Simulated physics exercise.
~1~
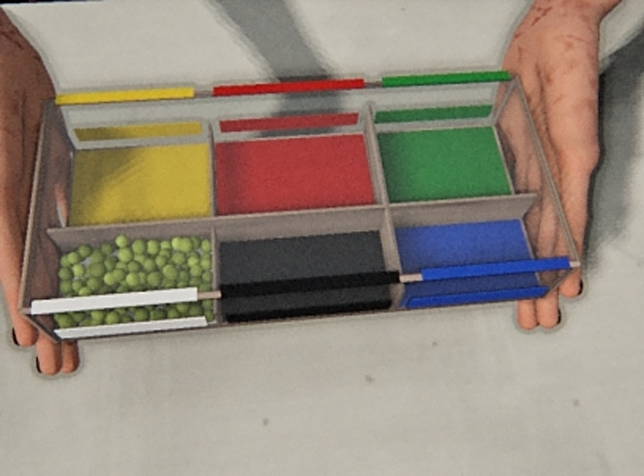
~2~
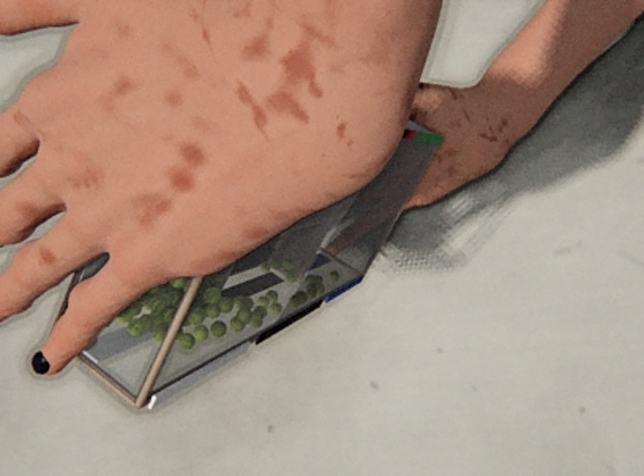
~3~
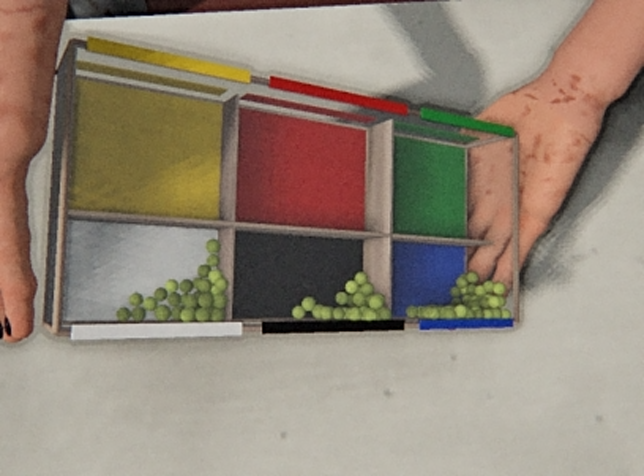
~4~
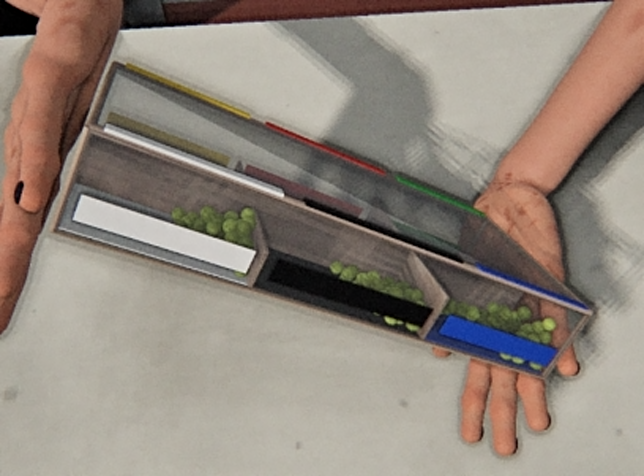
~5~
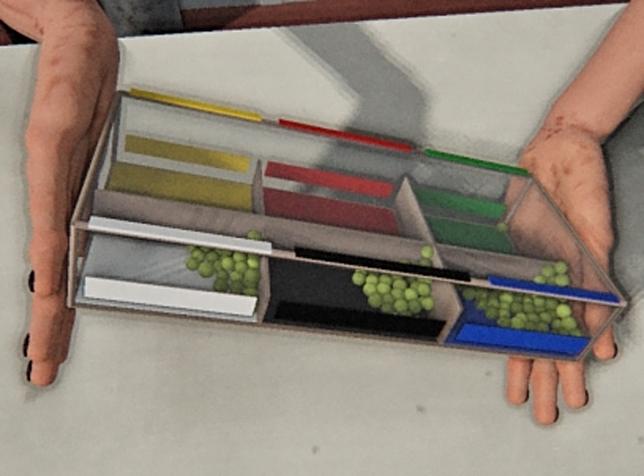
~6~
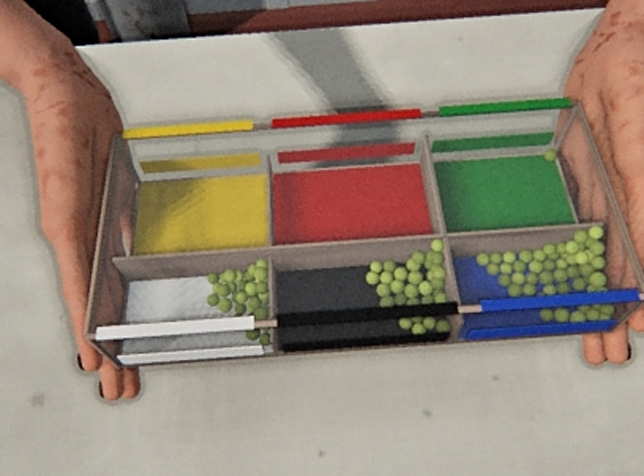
Over a pale tabletop, two hands tilt a divided box, spreading green peas from the white compartment into black and blue.
